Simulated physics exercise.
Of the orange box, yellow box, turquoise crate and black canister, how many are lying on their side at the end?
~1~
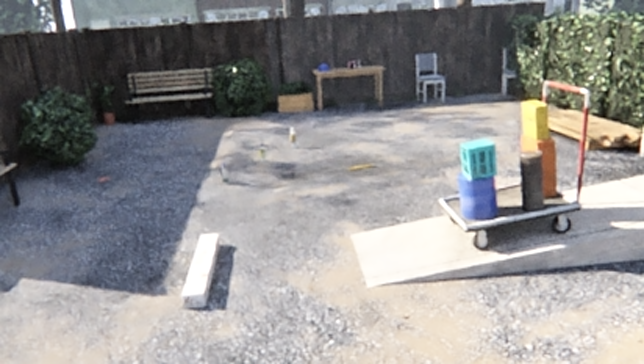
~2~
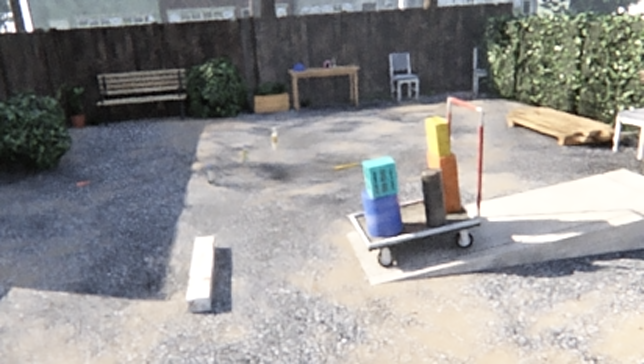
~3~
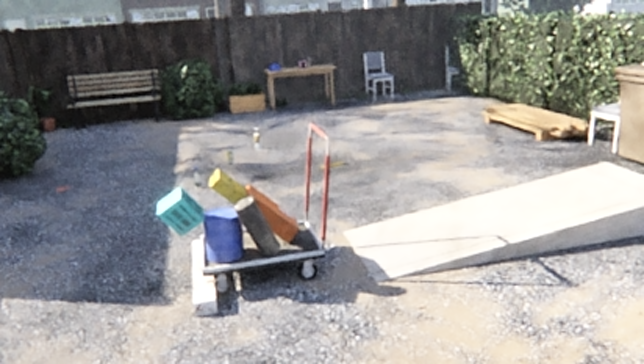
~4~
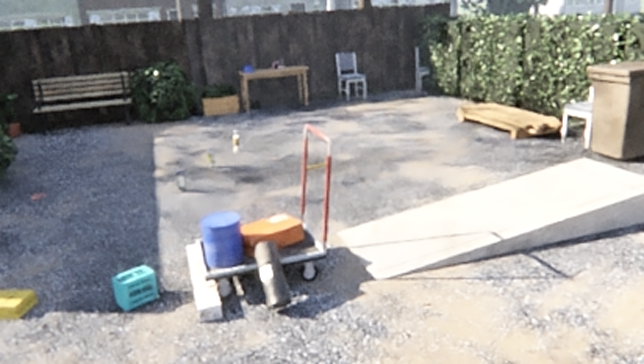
All four of them are lying on their side at the end, though they all stand upright at the start.
